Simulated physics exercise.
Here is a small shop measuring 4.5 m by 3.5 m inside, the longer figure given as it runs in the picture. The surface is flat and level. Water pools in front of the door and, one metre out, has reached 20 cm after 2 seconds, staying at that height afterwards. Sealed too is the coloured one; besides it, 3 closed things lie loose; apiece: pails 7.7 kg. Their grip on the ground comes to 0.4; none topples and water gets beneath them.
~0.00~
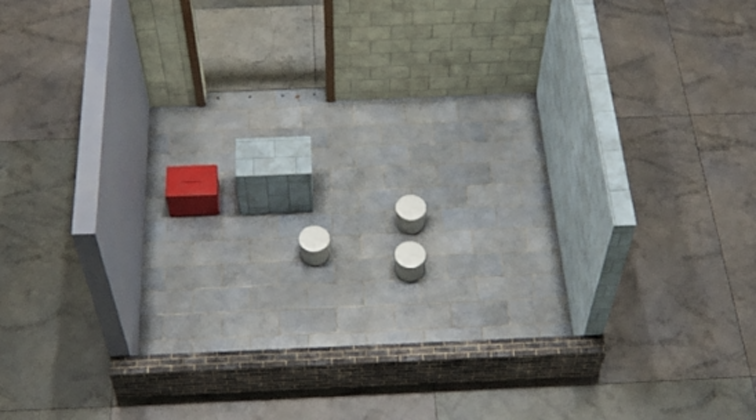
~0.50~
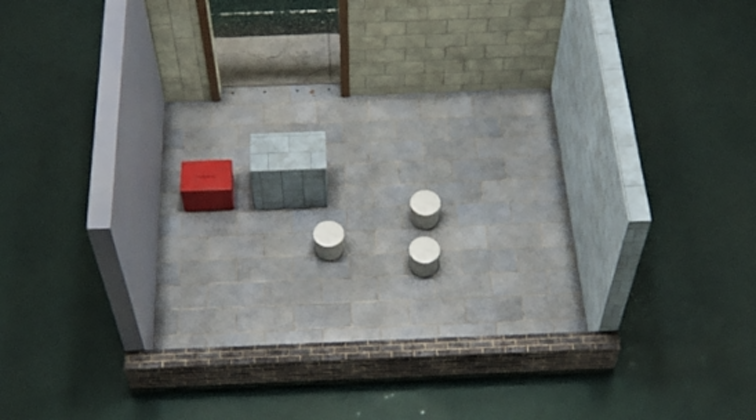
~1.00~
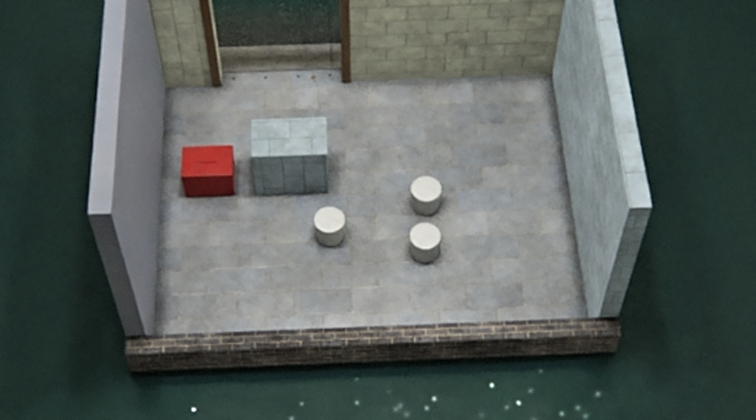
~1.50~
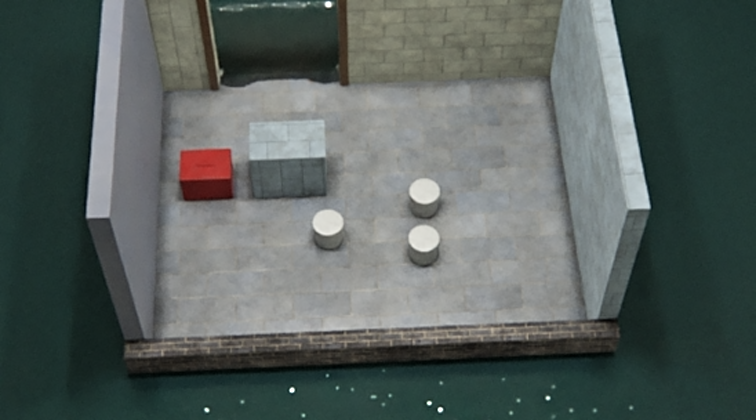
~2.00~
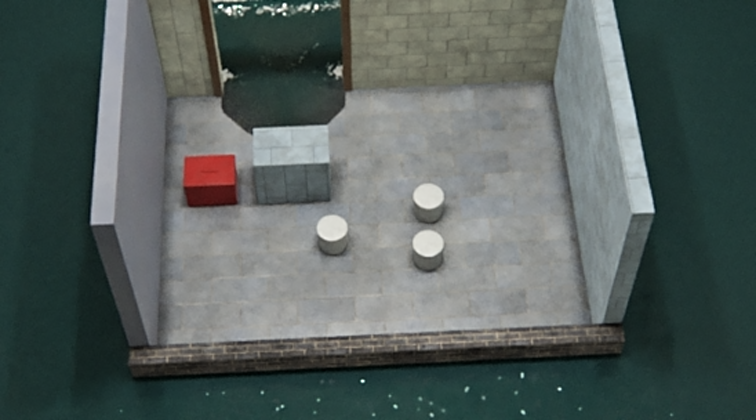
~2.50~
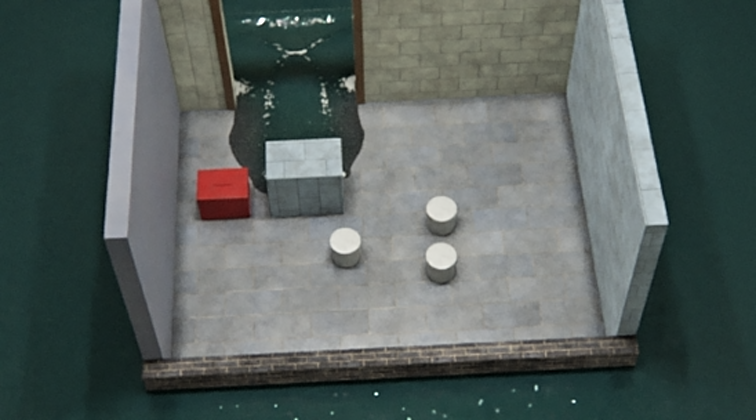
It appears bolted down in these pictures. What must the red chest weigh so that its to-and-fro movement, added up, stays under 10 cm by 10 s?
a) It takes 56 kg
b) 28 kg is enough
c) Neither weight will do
Option a: It takes 56 kg.
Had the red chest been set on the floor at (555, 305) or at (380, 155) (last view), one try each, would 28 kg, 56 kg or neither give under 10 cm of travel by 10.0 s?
For the first start you need the heavier one; for the second you need the heavier one.
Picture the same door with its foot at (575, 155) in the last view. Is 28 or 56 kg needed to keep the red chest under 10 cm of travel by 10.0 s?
Lab note: Upper mass required.
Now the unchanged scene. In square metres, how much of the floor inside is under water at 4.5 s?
11.0 m2.
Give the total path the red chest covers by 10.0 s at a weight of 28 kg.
Roughly 120 cm.
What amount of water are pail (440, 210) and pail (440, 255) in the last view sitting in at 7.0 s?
Depths: Near 5 cm, then near 3 cm.
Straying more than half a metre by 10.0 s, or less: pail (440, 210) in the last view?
That one is beyond half a metre, as it turns out.
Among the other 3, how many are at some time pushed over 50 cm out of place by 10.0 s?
Answer: 1.
After 3.5 s the red chest would be 10 cm from its start with 28 kg and 0 cm from its start with 56 kg; 7 cm of water round it then.
After 4.5 s the red chest would be 46 cm from its start with 28 kg and 0 cm from its start with 56 kg; 8 cm of water round it then.
After 7.0 s the red chest would be 91 cm from its start with 28 kg and 0 cm from its start with 56 kg; 8 cm of water round it then.
After 10.0 s the red chest would be 127 cm from its start with 28 kg and 0 cm from its start with 56 kg; 9 cm of water round it then.
